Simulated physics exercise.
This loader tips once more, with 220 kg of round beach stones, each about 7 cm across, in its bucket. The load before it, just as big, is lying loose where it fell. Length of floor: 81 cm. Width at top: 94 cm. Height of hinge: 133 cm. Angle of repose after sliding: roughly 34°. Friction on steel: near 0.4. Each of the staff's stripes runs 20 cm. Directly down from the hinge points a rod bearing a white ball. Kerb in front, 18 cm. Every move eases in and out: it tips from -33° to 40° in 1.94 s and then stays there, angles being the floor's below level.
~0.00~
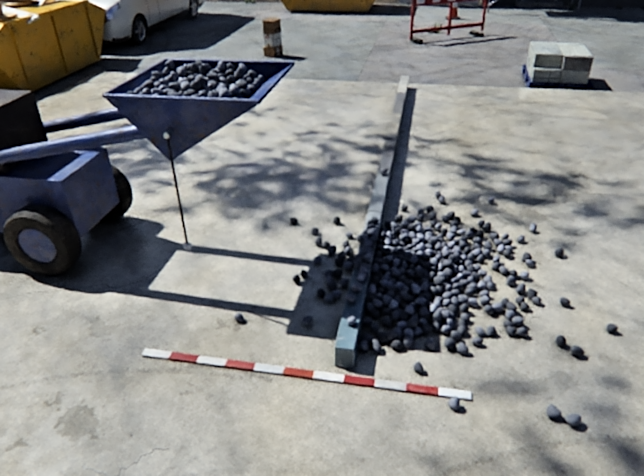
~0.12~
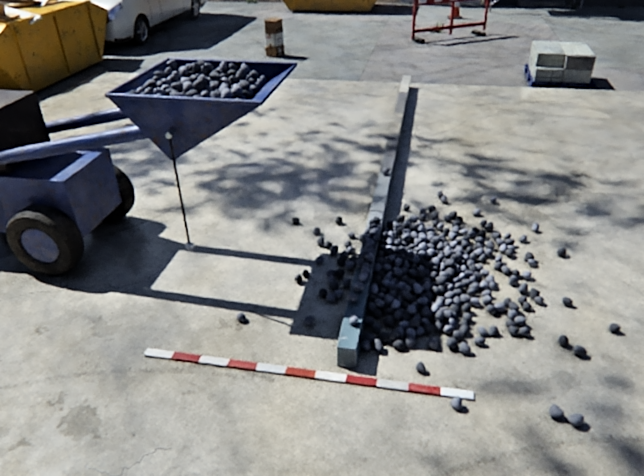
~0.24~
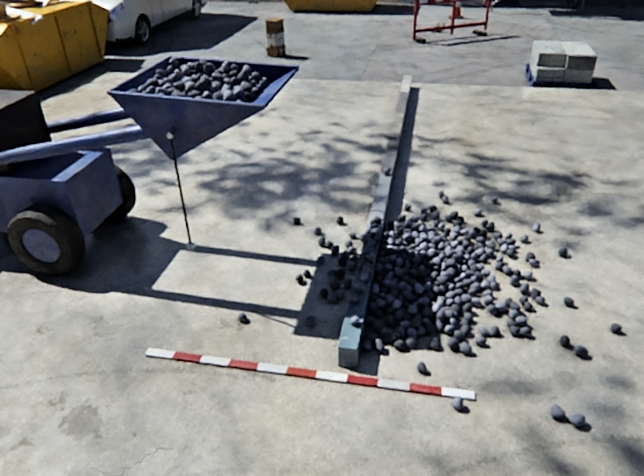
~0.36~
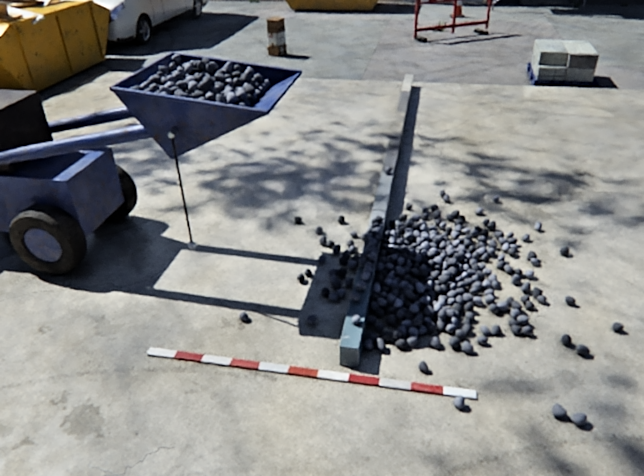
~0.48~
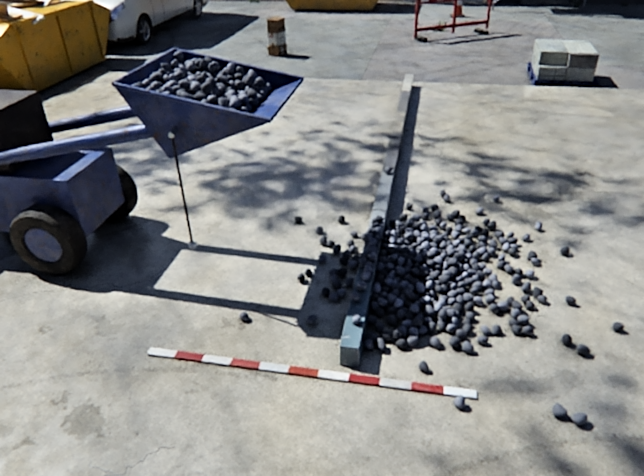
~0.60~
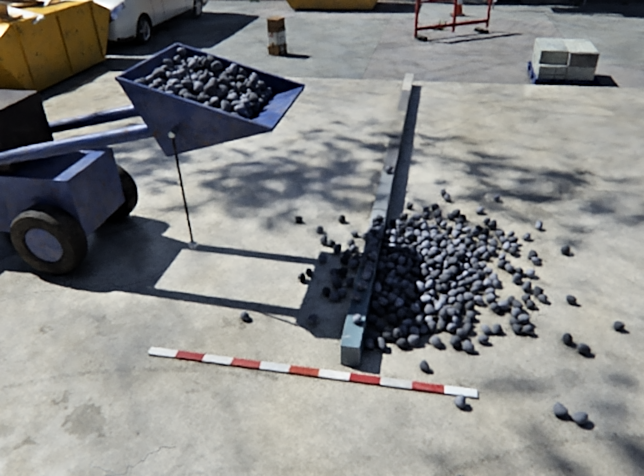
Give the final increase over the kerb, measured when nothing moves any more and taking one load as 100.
Close to 0 parts in a hundred.
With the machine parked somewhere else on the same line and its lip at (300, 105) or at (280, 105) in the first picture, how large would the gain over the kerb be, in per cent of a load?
First place about 15 %, second about 5 %.
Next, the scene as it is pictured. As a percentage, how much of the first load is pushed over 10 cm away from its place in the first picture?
Close to 0 in a hundred of them.
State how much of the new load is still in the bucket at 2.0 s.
10 % still inside.
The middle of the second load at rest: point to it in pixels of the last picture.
Their centre ends up near (327, 258).
After 1.5 s the floor is at 29°; in per cent of one load, 90 in the bucket, 21 on this side of the kerb, 89 over the kerb; the foremost stones are at (568, 300).
After 2.0 s the floor is at 40°; in per cent of one load, 12 in the bucket, 99 on this side of the kerb, 89 over the kerb; the foremost stones are at (568, 300).
After 2.4 s the floor is at 40°; in per cent of one load, 0 in the bucket, 111 on this side of the kerb, 89 over the kerb; the foremost stones are at (568, 300).
After 4.9 s the floor is at 40°; in per cent of one load, 0 in the bucket, 111 on this side of the kerb, 89 over the kerb; the foremost stones are at (568, 300). Net gain over the kerb, 0.
